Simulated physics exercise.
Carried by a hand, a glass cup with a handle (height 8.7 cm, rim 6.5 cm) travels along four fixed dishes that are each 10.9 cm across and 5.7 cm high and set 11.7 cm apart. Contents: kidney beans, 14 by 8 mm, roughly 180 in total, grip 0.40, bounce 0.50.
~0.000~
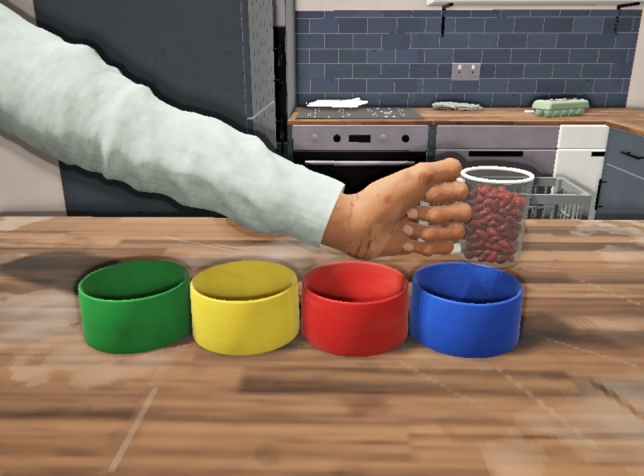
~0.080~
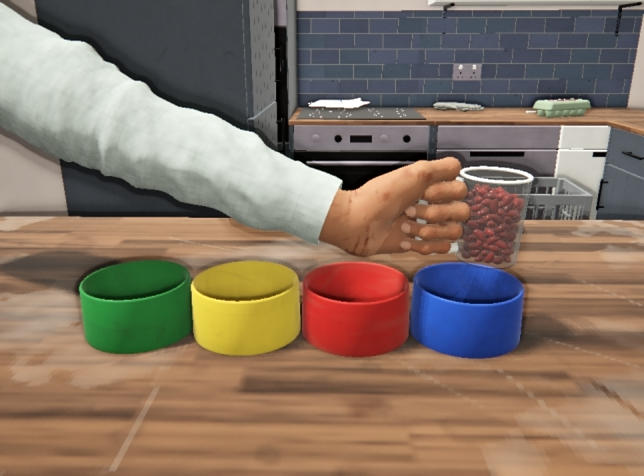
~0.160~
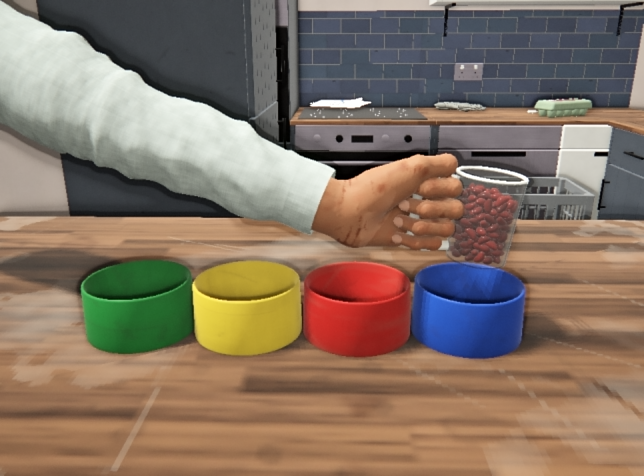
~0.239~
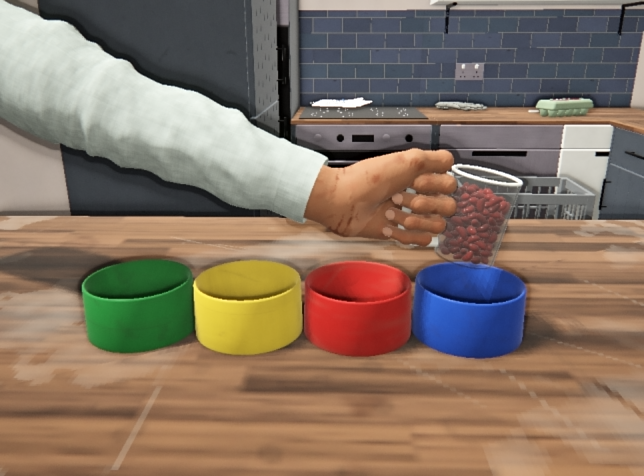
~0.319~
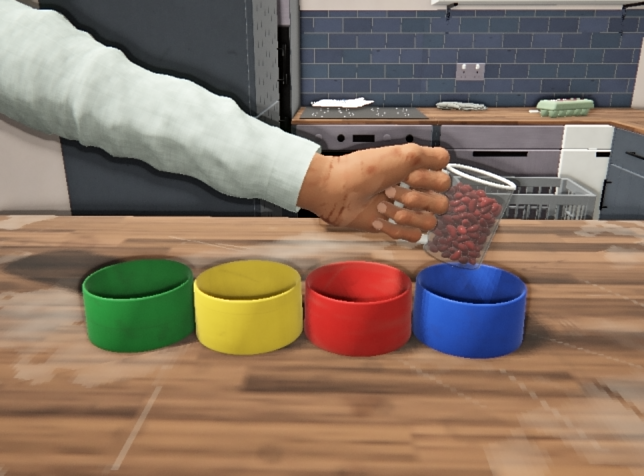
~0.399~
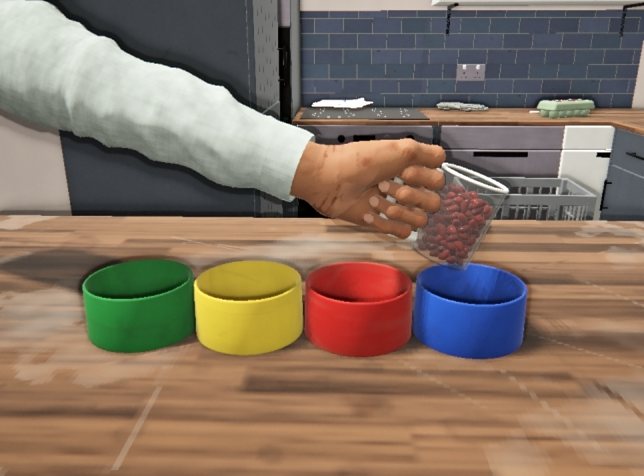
In a kitchen, a hand in a pale sleeve holds a clear cup of red beans upright above a wooden counter, behind a row of green, yellow, red and blue dishes. The hand then moves slightly left, gradually tilting the cup to the right, with the beans still inside it.
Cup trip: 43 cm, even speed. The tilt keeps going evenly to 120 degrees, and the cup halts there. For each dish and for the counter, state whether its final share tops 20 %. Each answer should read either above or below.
Red dish - above, blue dish - below, green dish - below, yellow dish - above, counter - below.
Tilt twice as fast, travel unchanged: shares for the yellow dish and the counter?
The yellow dish would get 0 and the counter 20.
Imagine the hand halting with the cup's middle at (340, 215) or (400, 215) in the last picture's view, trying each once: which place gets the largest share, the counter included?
Red; blue.
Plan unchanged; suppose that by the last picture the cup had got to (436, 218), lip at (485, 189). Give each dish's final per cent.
It'd finish with red at 0, blue at 0, green at 50 and yellow at 40.
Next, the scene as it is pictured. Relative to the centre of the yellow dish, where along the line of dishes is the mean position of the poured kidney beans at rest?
Mean position: Around 6 cm toward bigger x from the centre.
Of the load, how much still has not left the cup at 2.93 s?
Around 0 percent.
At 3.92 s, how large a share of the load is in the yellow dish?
Close to 40 percent of the load.
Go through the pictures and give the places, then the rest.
The first picture shows cup at (493, 217), tilt 0 degrees, lip at (531, 175), moved 0.0 cm; middle of the pieces at (490, 223); blue dish at (466, 282); red dish at (355, 281); yellow dish at (244, 280); green dish at (135, 279).
The second picture shows cup at (491, 218), tilt 2 degrees, lip at (530, 176), moved 0.3 cm; middle of the pieces at (488, 223).
The third picture shows cup at (483, 218), tilt 6 degrees, lip at (525, 179), moved 1.2 cm; middle of the pieces at (480, 223).
The fourth picture shows cup at (475, 217), tilt 10 degrees, lip at (519, 182), moved 2.1 cm; middle of the pieces at (471, 222).
The fifth picture shows cup at (466, 217), tilt 15 degrees, lip at (513, 185), moved 3.1 cm; middle of the pieces at (462, 222).
The sixth picture shows cup at (457, 218), tilt 20 degrees, lip at (505, 189), moved 4.0 cm; middle of the pieces at (452, 222); blue dish at (470, 283); red dish at (359, 281); yellow dish at (248, 280); green dish at (139, 279). Its pace works out near 60 degrees a second; the hand travels 12 cm a second.
After 1.92 s, tilt 108 degrees; cup holds 75 %, red 25 %.
After 2.93 s, tilt 120 degrees; cup holds 0 %, red 50 %, yellow 40 %.
After 3.92 s, tilt 120 degrees; cup holds 0 %, red 50 %, yellow 40 %.
In the end, at 4.2 s, red 50 %, blue 0 %, green 0 %, yellow 40 %, counter 10 %.
